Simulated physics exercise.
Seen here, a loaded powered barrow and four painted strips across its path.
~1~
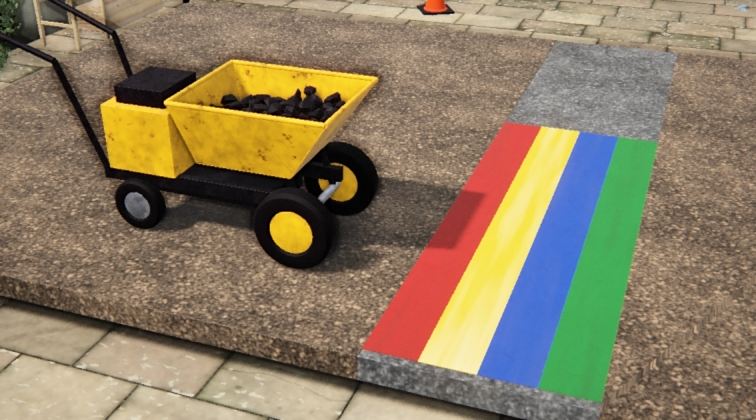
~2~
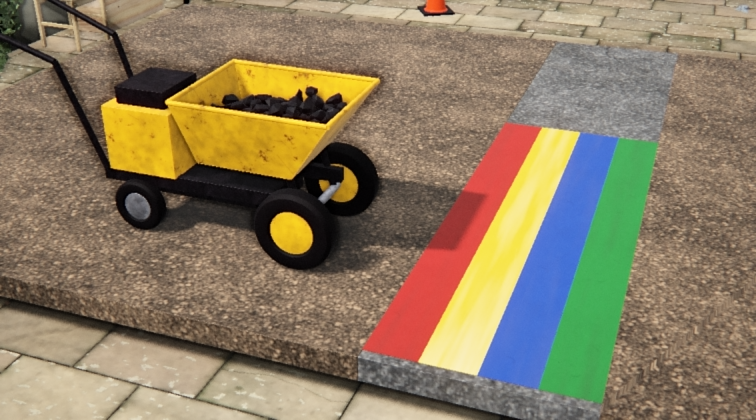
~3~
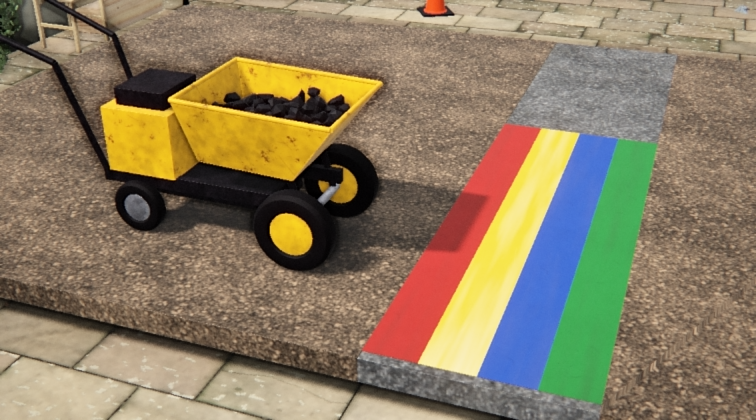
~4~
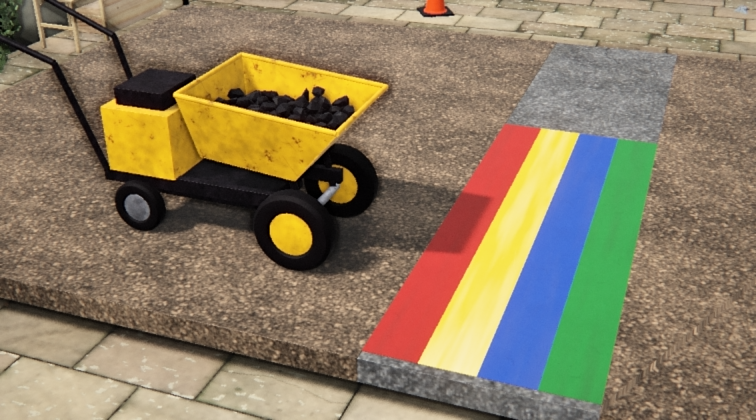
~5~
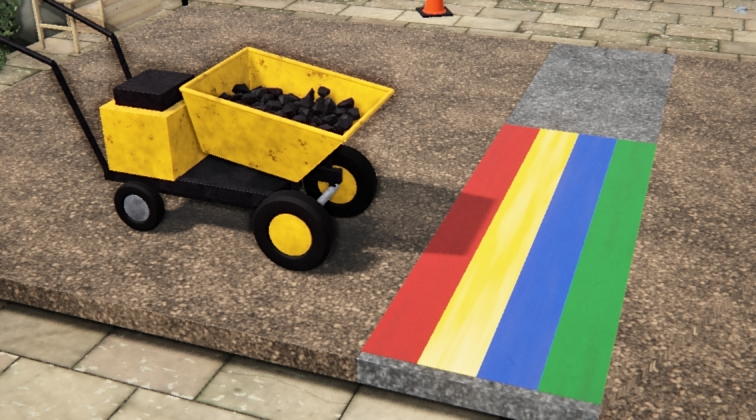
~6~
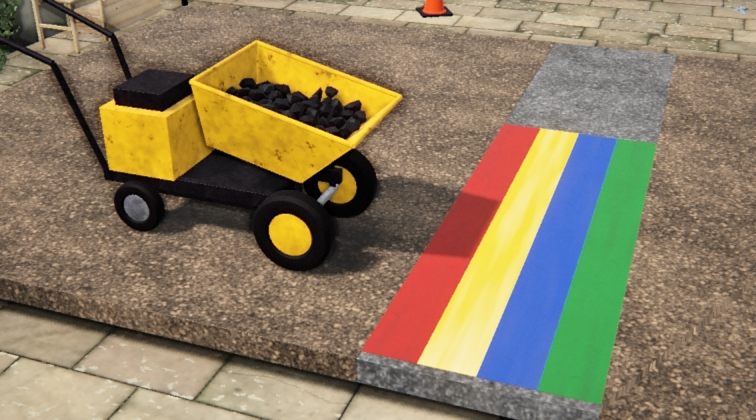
Yellow skip of a powered barrow tilting slightly forward to the right with its black lumps, beside red, yellow, blue and green strips.
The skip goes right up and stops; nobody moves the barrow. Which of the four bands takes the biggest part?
Most covered: The red band.
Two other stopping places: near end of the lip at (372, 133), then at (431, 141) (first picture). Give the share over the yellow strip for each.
In turn 40 and 0 in a hundred.
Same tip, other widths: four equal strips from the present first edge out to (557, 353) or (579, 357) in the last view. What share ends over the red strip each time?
In turn 30 and 30 in a hundred.
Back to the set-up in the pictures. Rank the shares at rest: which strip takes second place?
Second comes the strip in yellow.
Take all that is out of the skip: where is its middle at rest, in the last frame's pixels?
Close to (467, 262).
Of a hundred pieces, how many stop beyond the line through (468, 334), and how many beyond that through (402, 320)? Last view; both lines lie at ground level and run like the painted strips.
First some 20, then 80 per cent.
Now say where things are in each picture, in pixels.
The first picture shows lip of the skip at (325, 126), level; top of the load at (287, 107), lumps of coal; red strip at (412, 316); yellow strip at (466, 327); blue strip at (523, 339); green strip at (581, 351).
The second picture shows lip of the skip at (327, 128), level; top of the load at (288, 108).
The third picture shows lip of the skip at (330, 131), tipped barely; top of the load at (265, 110).
The fourth picture shows lip of the skip at (336, 134), tipped a little; top of the load at (275, 110).
The fifth picture shows lip of the skip at (344, 139), tipped a little; top of the load at (275, 107).
The sixth picture shows lip of the skip at (353, 146), tipped a little; top of the load at (268, 109); red strip at (412, 318); yellow strip at (466, 329); blue strip at (522, 341); green strip at (581, 353).
Soon after the last picture, skip tipped well over; all in the skip.
A little later, skip tipped steeply; nearly all in the skip; a stray few over the red strip.
Later still, skip tipped right over; about a third in the skip; about a third over the red strip; about a quarter over the yellow strip; a small part over the blue strip; a stray few over the green strip.
By the end, skip tipped right over; a small part in the skip; about half over the red strip; about a third over the yellow strip; a small part over the blue strip; a stray few over the green strip; a stray few off the paint.
